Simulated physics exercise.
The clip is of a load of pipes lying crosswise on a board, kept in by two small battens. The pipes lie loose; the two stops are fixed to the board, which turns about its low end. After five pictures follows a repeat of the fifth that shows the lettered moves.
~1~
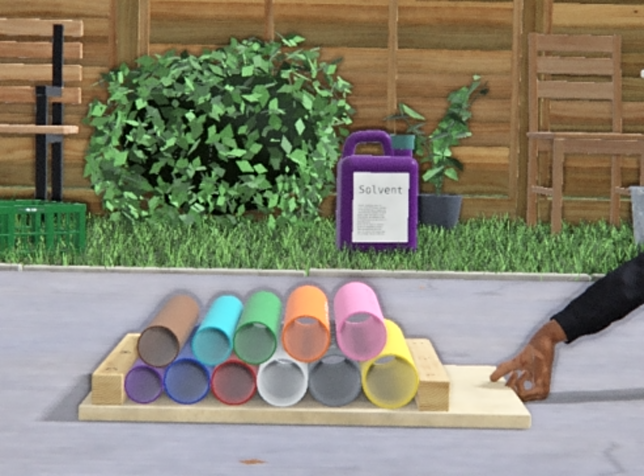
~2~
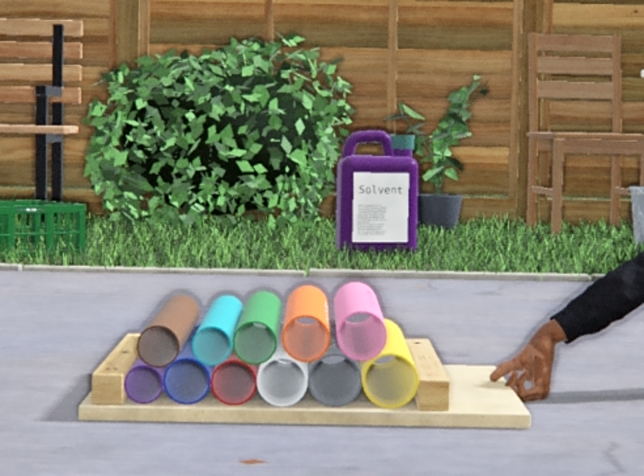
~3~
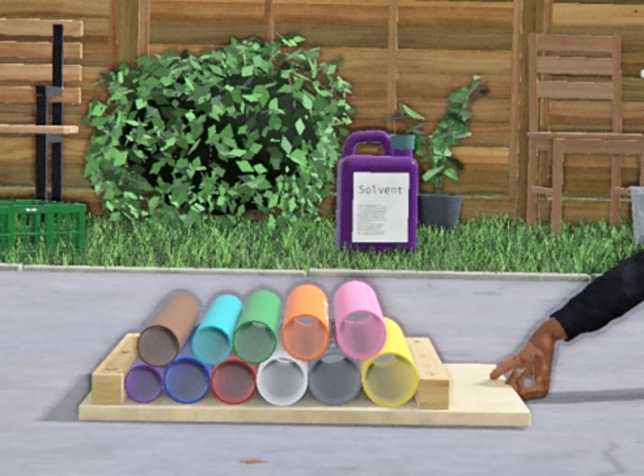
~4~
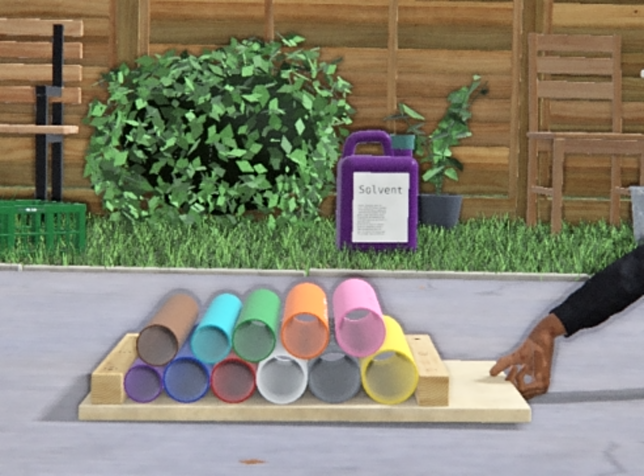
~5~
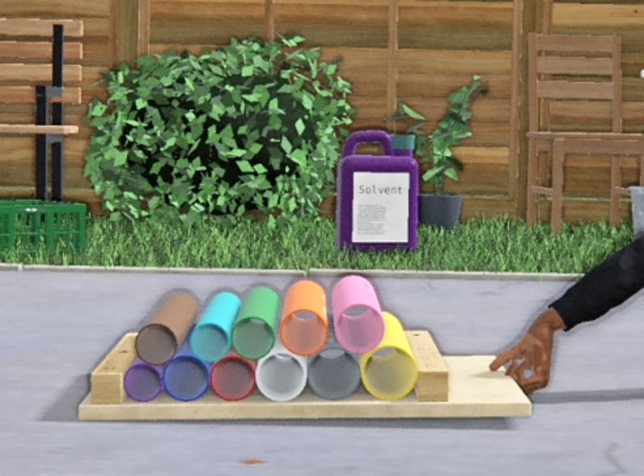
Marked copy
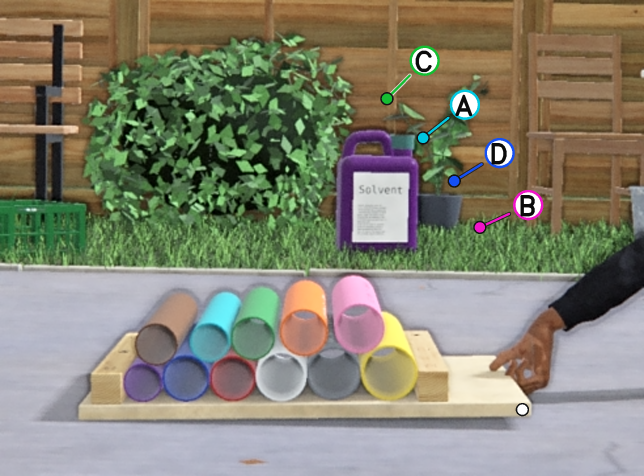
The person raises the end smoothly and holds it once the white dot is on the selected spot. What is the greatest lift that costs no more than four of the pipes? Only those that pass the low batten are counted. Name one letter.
The answer is mark B.
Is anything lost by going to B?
At B: Yes.
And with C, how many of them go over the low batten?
At C the number is five.
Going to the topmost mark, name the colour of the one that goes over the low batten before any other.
The brown one.
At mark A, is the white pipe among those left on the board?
Yes, with A.
On the copy, A at (423, 138); B at (480, 227); C at (387, 99); D at (454, 181); the white dot at (522, 409).
On B. First, board at 16°.
Then, board at 26°.
Finally, board at 26°, one over the low batten (brown).
By contrast, A five over the low batten; C five over the low batten; D five over the low batten.
